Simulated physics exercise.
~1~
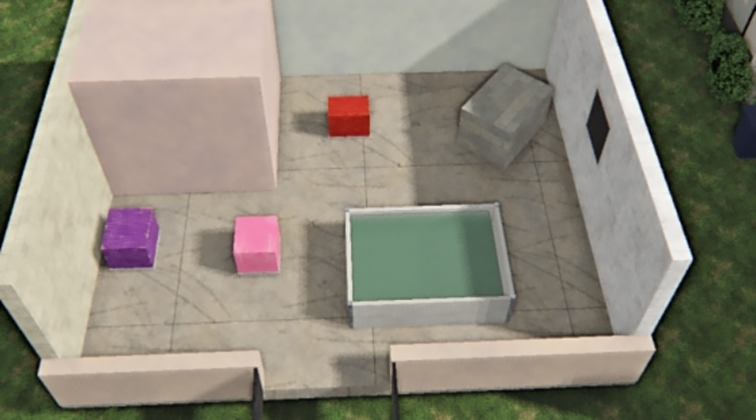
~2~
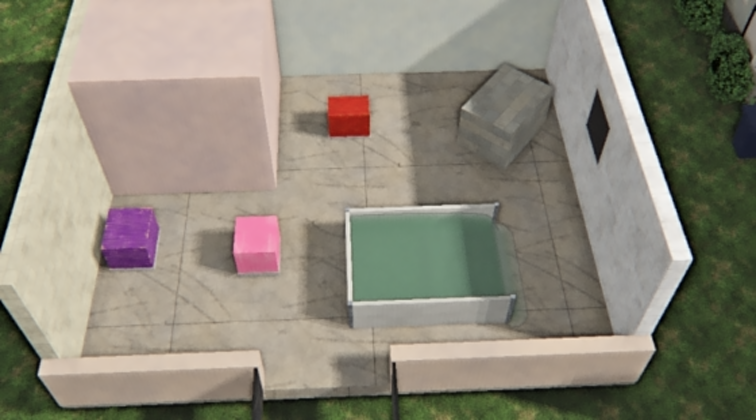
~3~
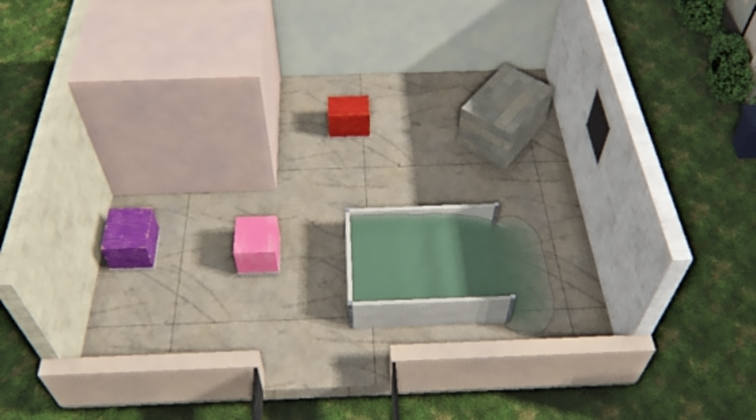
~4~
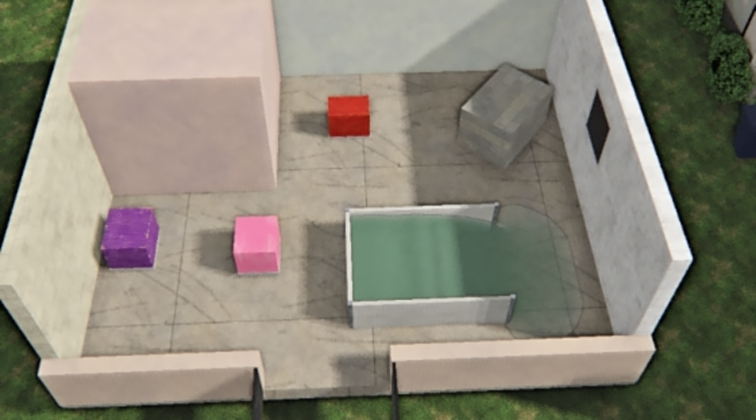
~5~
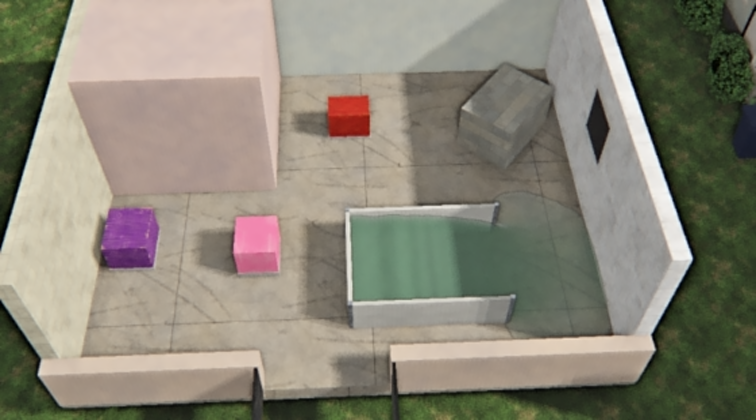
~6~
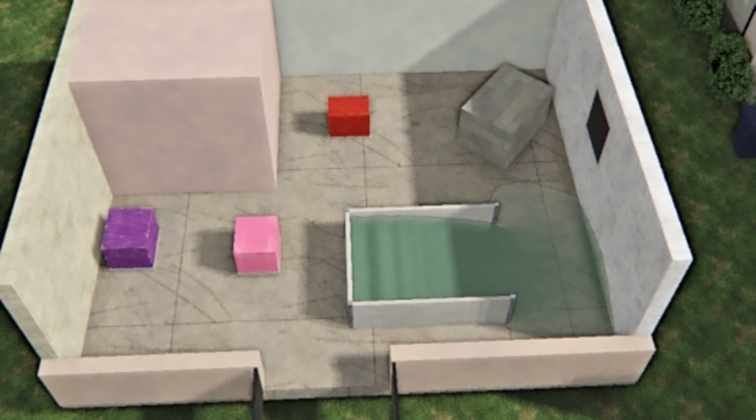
Green water pouring from the open right side of a tank and spreading across a paved yard to the right wall.
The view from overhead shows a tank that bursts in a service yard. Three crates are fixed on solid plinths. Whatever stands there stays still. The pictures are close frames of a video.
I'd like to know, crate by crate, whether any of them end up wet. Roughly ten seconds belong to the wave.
In the end the red crate ends up wet, the pink crate ends up dry, the purple crate ends up wet.
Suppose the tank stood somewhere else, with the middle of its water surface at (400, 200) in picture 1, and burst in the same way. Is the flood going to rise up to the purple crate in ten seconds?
Purple crate: Flooded.
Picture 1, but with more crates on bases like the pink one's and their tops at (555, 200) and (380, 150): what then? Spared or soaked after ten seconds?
Going in order, the first crate gets reached while the second remains untouched.
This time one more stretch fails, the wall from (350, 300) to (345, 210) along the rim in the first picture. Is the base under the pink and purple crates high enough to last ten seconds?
My reading: Pink gets drenched, purple gets drenched.
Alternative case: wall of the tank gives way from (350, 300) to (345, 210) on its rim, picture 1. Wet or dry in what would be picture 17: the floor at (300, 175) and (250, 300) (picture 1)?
Well, the first one's sitting in a puddle and the next one's sitting in a puddle.
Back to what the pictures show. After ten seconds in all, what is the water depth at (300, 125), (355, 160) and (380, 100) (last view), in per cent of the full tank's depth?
Respectively near 14, 12 and 12 per cent.
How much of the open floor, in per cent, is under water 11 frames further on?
About 20 per cent.
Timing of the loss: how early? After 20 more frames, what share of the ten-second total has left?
I'd estimate close to 0 per cent.
A moment on, water covers 15 % of the floor; the red crate not reached, the pink crate not reached, the purple crate not reached.
Next, water covers 20 % of the floor; the red crate not reached, the pink crate not reached, the purple crate not reached.
Then, water covers 40 % of the floor; the red crate not reached, the pink crate not reached, the purple crate not reached.
Later, water covers 85 % of the floor; the red crate water round its plinth, the pink crate water round its plinth, the purple crate water round its plinth.
In the end, water covers 100 % of the floor; the red crate was topped, the pink crate stayed above the water, the purple crate was topped.
